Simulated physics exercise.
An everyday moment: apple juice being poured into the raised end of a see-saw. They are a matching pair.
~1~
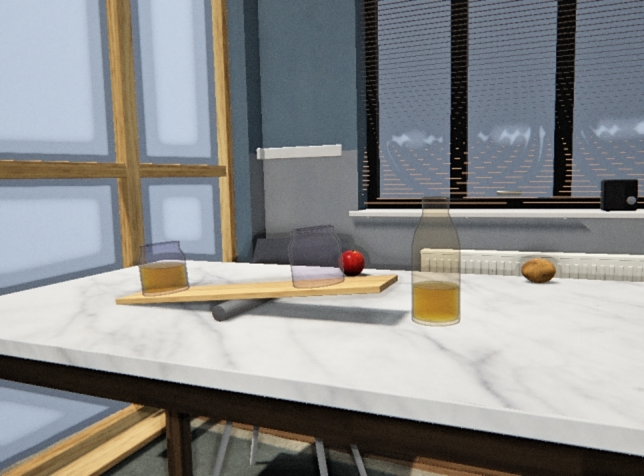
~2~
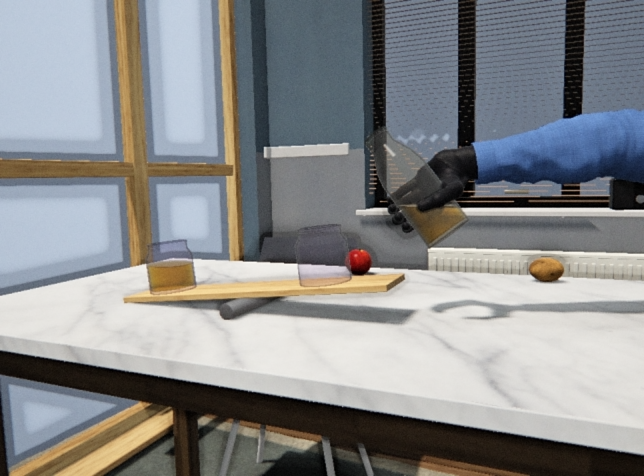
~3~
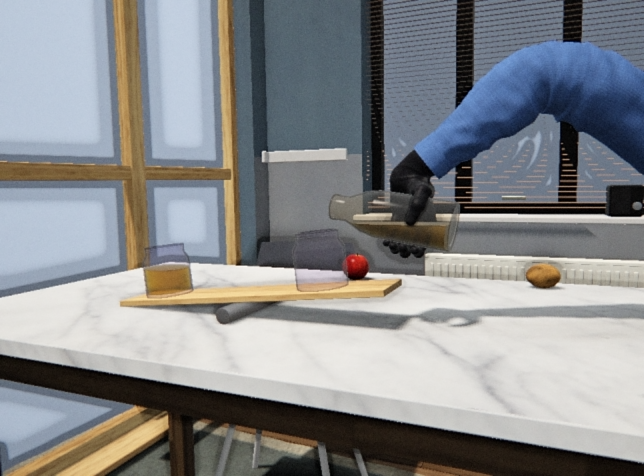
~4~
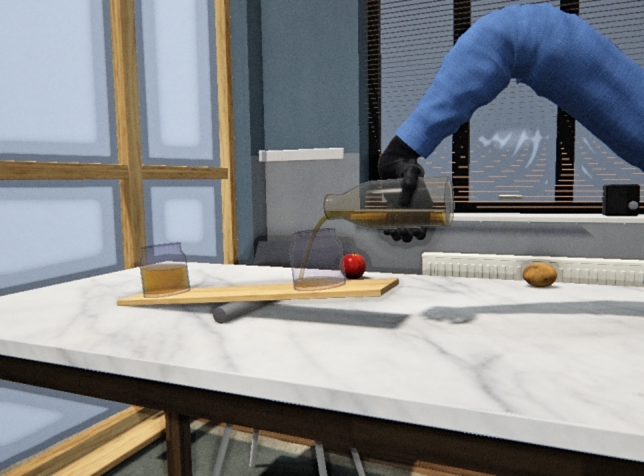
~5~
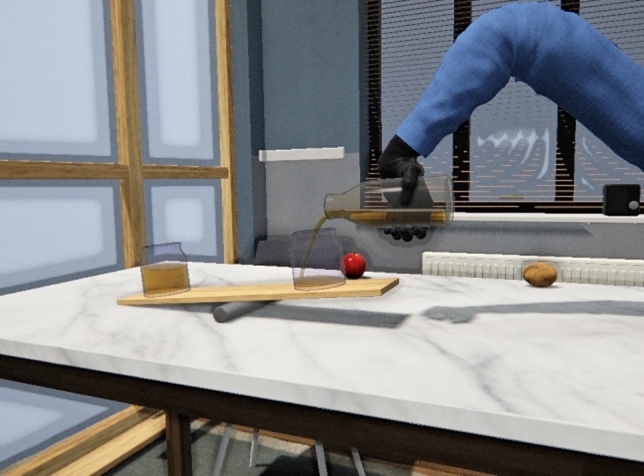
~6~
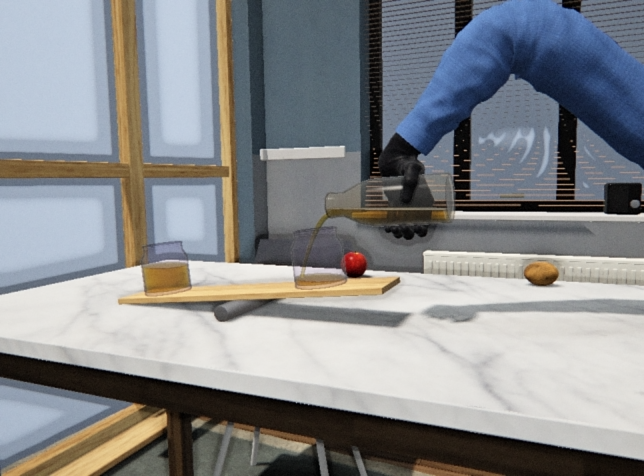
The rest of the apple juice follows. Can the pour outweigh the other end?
It stays as it is.
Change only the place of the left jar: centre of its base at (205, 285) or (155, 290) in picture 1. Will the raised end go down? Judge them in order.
As listed: Changes sides, does not move.
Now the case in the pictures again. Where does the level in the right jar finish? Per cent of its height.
Roughly 40 per cent.
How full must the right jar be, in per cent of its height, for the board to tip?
I make it 75 per cent.
Shortly, the right jar is about a quarter full; the board leans as before.
Then, the right jar is about a third full; the board leans as before.
At the finish, the right jar is about a third full; the board leans as before.
